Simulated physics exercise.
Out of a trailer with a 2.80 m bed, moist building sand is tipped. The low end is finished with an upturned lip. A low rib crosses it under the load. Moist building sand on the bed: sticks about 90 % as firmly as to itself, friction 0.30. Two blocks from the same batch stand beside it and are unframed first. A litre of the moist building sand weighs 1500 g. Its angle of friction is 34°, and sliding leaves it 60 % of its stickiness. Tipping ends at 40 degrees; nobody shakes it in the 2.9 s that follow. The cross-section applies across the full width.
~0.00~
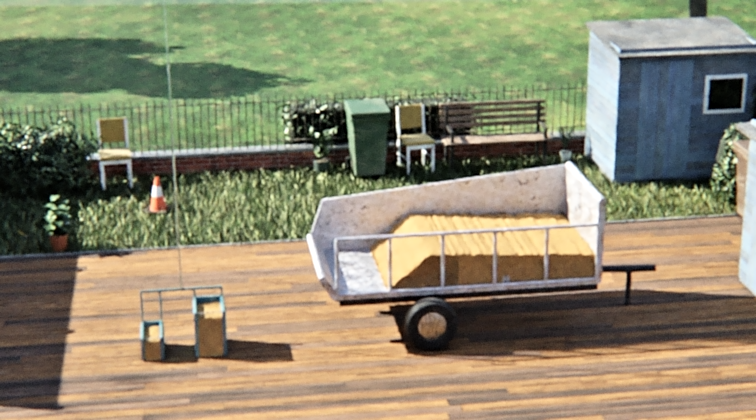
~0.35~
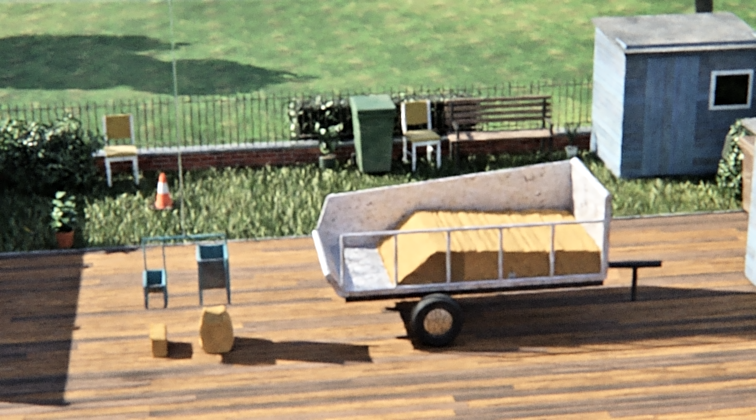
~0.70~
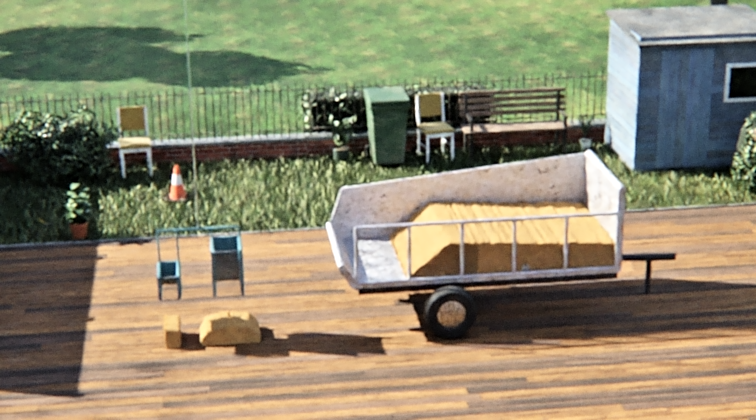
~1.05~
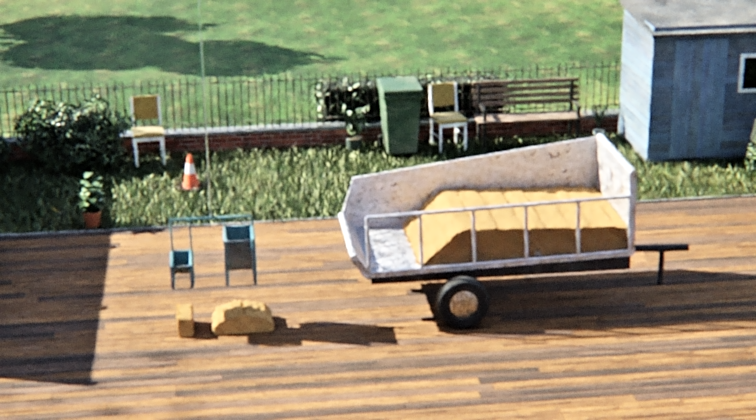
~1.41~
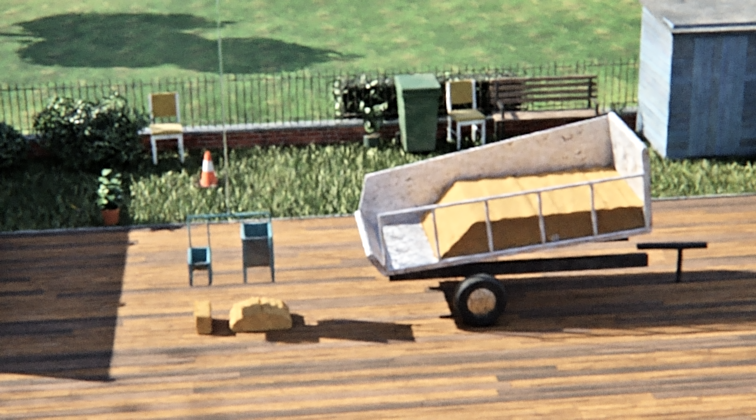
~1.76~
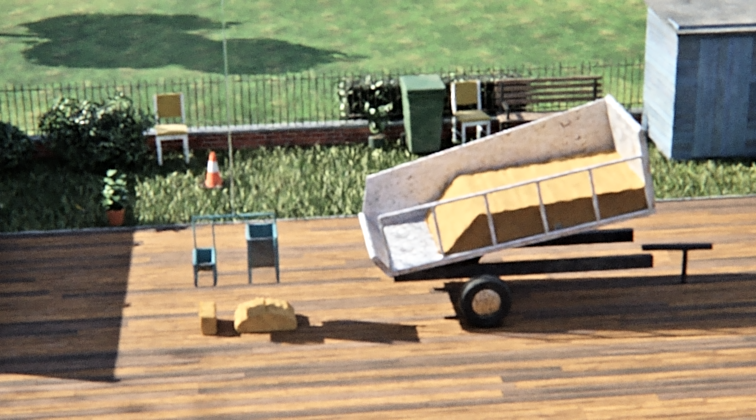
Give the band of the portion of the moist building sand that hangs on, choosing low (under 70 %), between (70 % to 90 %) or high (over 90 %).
Band low.
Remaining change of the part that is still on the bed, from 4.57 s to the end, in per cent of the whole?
Measured change: Roughly 14 per cent.
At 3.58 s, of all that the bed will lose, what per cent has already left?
Reading: Approx. 0 per cent.
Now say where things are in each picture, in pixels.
The first frame shows top of the high end at (599, 202), tilt 0 degrees; foremost bit of the moist building sand at (391, 288); block heights 21 cm, 44 cm (left to right).
The second frame shows top of the high end at (605, 198), tilt 0 degrees; foremost bit of the moist building sand at (396, 284); block heights 21 cm, 36 cm (left to right).
The third frame shows top of the high end at (619, 190), tilt 0 degrees; foremost bit of the moist building sand at (410, 276); block heights 21 cm, 21 cm (left to right).
The fourth frame shows top of the high end at (630, 173), tilt 2 degrees; foremost bit of the moist building sand at (422, 266); block heights 21 cm, 21 cm (left to right).
The fifth frame shows top of the high end at (641, 151), tilt 6 degrees; foremost bit of the moist building sand at (440, 260); block heights 21 cm, 21 cm (left to right).
The sixth frame shows top of the high end at (638, 133), tilt 11 degrees; foremost bit of the moist building sand at (444, 257); block heights 21 cm, 21 cm (left to right).
After 2.59 s, the tilt is 22 degrees and 100 % is on the bed.
After 3.58 s, the tilt is 35 degrees and 100 % is on the bed.
After 4.57 s, the tilt is 40 degrees and 78 % is on the bed.
After 5.56 s, the tilt is 40 degrees and 70 % is on the bed.
After 7.03 s, the tilt is 40 degrees and 63 % is on the bed.
